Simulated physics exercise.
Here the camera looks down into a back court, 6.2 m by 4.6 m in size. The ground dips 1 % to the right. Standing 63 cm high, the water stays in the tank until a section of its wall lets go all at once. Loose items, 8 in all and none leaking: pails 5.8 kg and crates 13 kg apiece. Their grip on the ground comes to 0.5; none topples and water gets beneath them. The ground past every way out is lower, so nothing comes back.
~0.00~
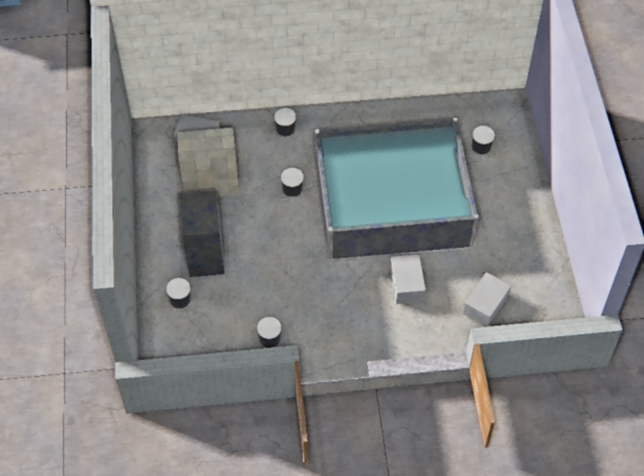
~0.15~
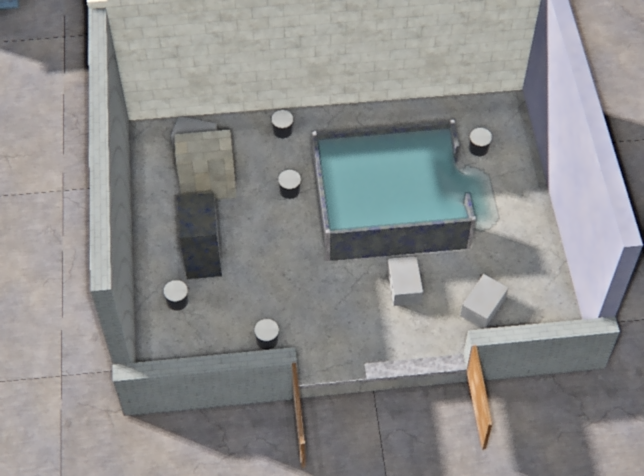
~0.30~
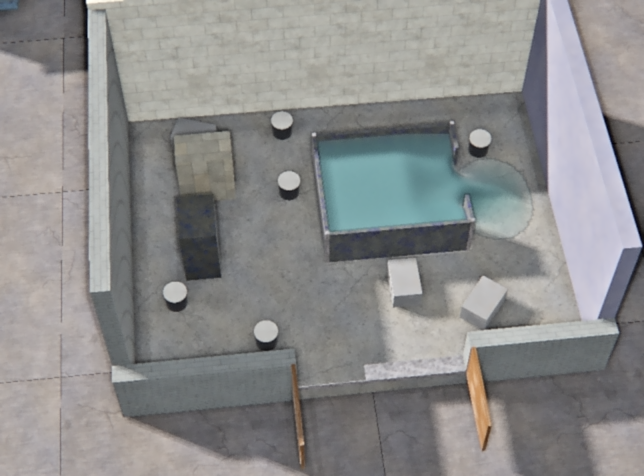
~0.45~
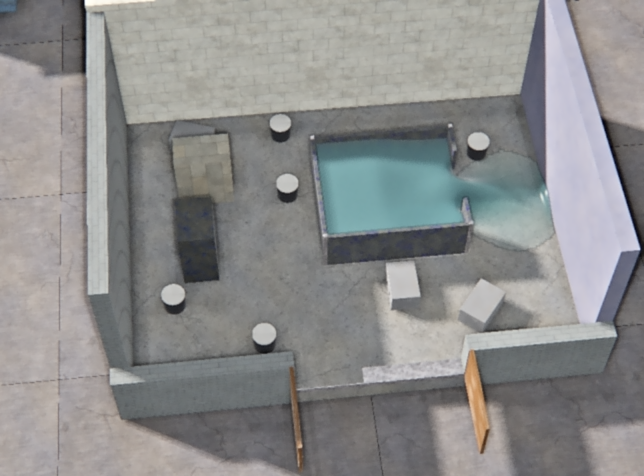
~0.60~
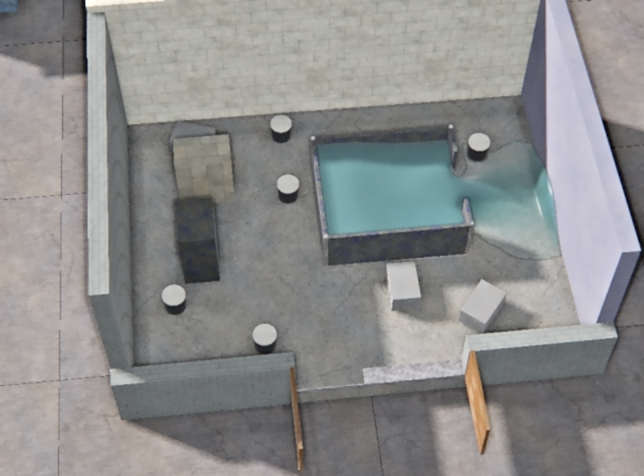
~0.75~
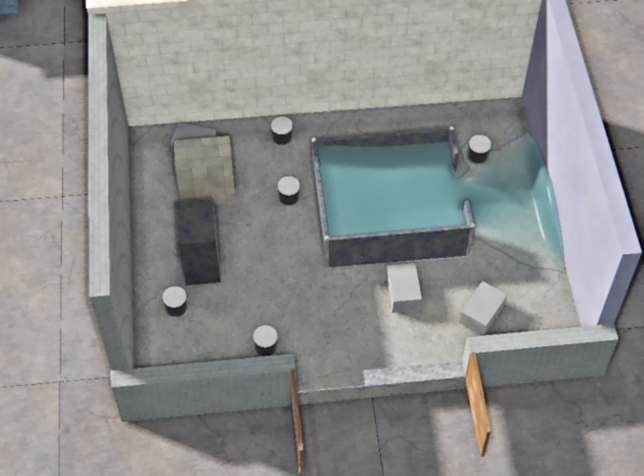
Blue-green water poured through a gap in the right side of a raised pool, fanned across the courtyard floor and spread along the right wall, while the pails and pale crates stayed put.
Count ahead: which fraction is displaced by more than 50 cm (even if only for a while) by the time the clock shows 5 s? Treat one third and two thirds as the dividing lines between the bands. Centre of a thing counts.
Answer: The medium band.
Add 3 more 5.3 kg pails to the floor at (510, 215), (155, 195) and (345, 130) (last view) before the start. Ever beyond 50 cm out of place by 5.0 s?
Answers in order are crosses the line, does not cross and crosses the line.
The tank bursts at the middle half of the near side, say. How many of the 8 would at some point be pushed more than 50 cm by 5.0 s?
In that case the number is 2.
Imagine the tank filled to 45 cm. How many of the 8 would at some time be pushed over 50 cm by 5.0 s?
Then the count would be 1.
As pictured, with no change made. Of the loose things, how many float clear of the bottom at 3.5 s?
My tally comes to 0.
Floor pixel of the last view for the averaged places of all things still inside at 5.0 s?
(286, 229).
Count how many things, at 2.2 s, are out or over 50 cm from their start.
The number comes to 0.
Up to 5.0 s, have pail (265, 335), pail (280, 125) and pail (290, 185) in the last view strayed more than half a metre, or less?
Within the mark, beyond the mark, within the mark.
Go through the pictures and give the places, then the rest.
A pail at (285, 116), on the bottom; a pail at (178, 288), on the bottom; 3.4 m2 under water; 0 of 8 have shifted, in the first frame.
A pail at (282, 118) rests on the ground; a pail at (175, 290), on the bottom; 3.9 m2 under water; 0 of 8 have shifted, in the second frame.
A pail at (282, 120), on the bottom; a pail at (175, 292), on the bottom; 4.6 m2 under water; 0 of 8 have shifted, in the third frame.
A pail at (280, 122), on the bottom; a pail at (173, 294) rests on the ground; water covers 5.4 m2; 0 of 8 have shifted, in the fourth frame.
A pail at (281, 123) rests on the ground; a pail at (173, 295) rests on the ground; water covers 5.6 m2; 0 of 8 have shifted, in the fifth frame.
A pail at (282, 125) rests on the ground; a pail at (174, 296) rests on the ground; water covers 5.8 m2; 0 of 8 have shifted, in the sixth frame.
After 1.1 s 0 of 8 are over 50 cm from their spots; 0 afloat.
After 2.2 s 0 of 8 are over 50 cm from their spots; 0 afloat.
After 3.5 s 1 of 8 are over 50 cm from their spots; 0 afloat.
After 5.0 s 4 of 8 are over 50 cm from their spots, and 4 have been at some point; 2 afloat.
